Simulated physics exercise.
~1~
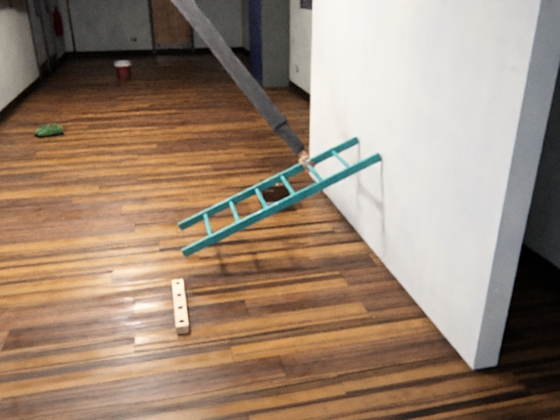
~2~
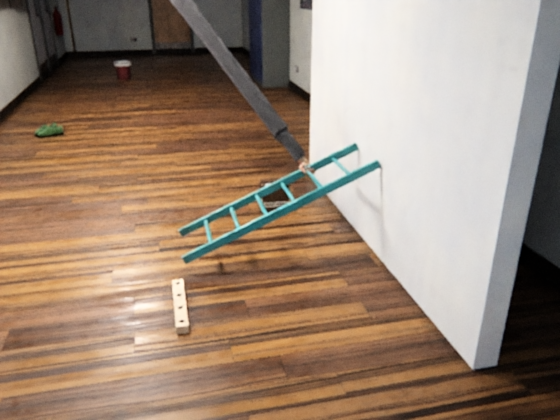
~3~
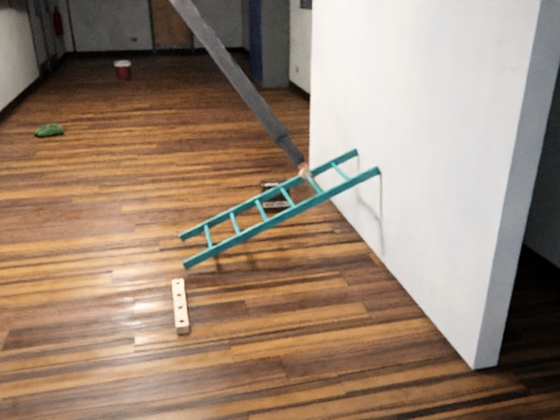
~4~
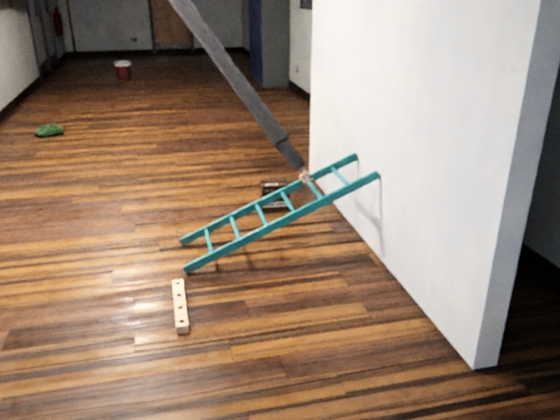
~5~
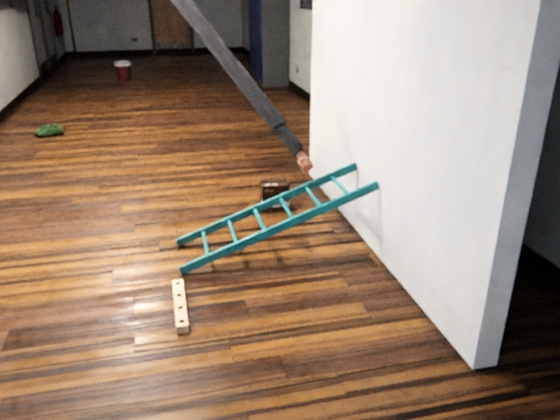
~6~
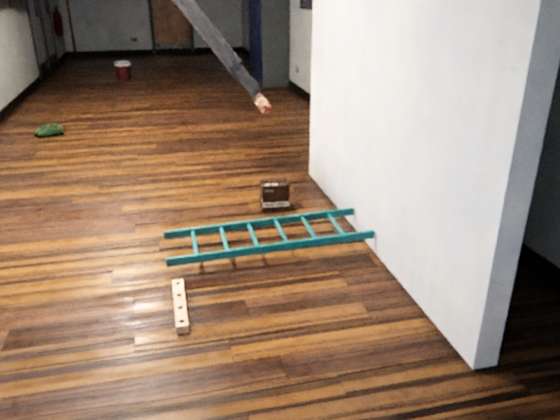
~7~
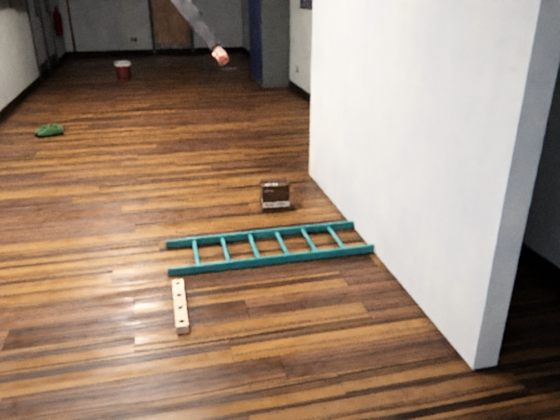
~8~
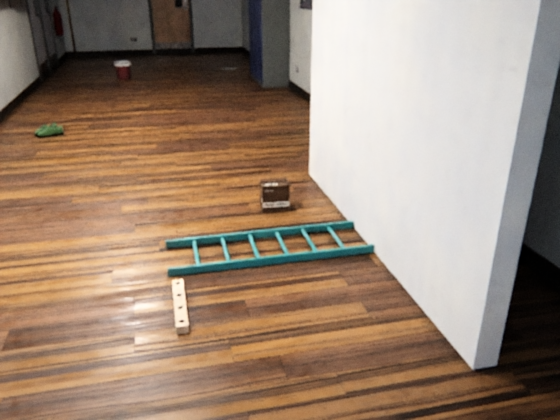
A turquoise rack leant against a white wall slips down flat after a hand releases it.
